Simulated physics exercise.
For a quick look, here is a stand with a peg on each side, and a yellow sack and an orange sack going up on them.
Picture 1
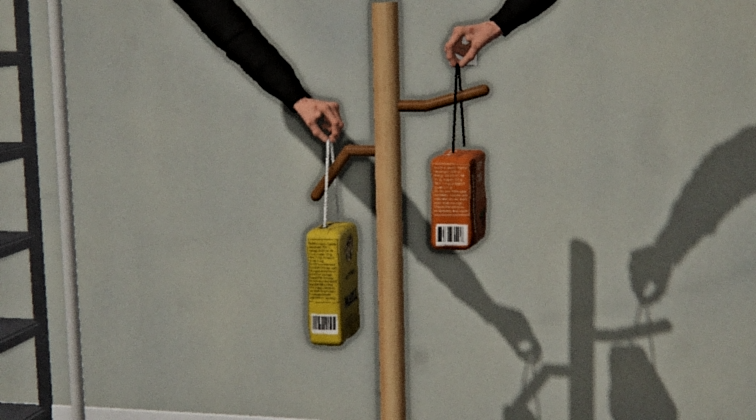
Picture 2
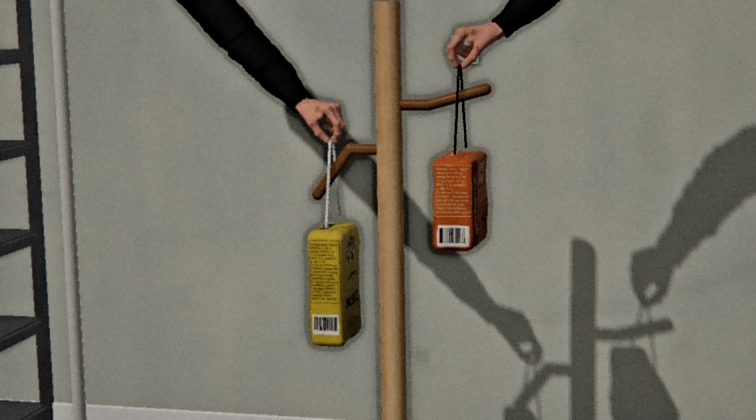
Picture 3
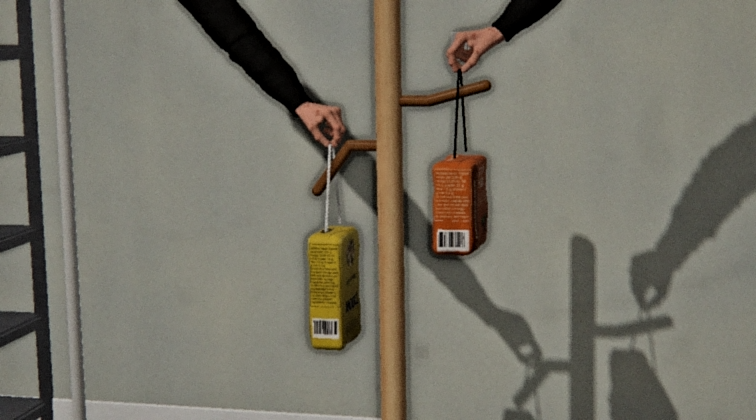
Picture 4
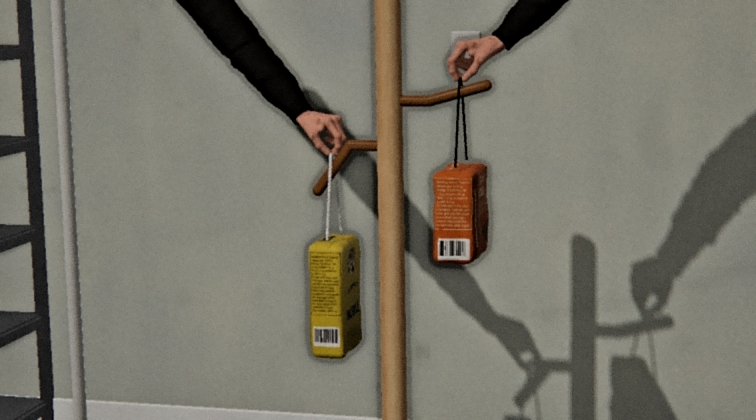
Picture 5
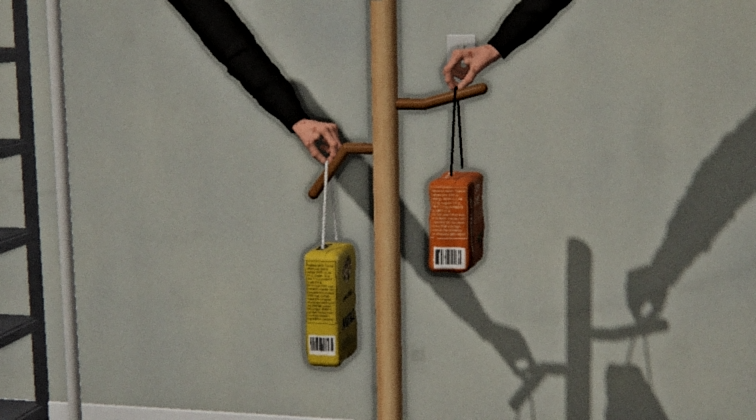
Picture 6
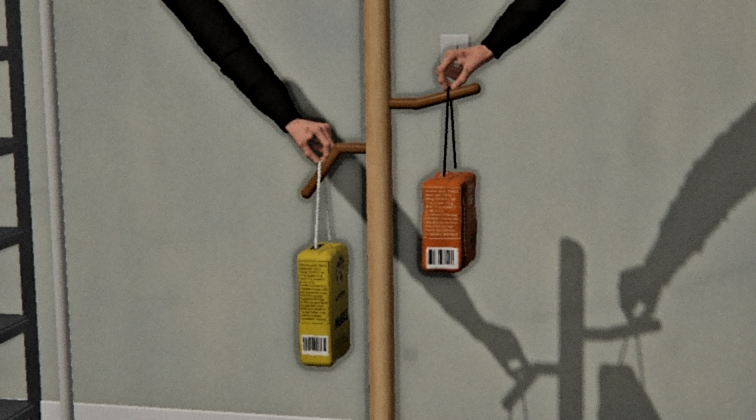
Two hands lower a yellow sack and an orange sack slightly beside a stand's pegs.
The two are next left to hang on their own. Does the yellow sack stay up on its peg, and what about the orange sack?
The yellow sack comes free. The orange sack stays aloft.
Then, 0.28 s on from there, yellow sack falling near (326, 395); orange sack still up near (449, 224).
Then, 0.54 s on from there, yellow sack on the floor; orange sack still up near (439, 225).
Then, 0.82 s on from there, yellow sack on the floor; orange sack still up near (430, 227).
In the end, yellow sack on the floor; orange sack still up near (427, 229). The yellow sack slips off its peg and the orange sack holds on.
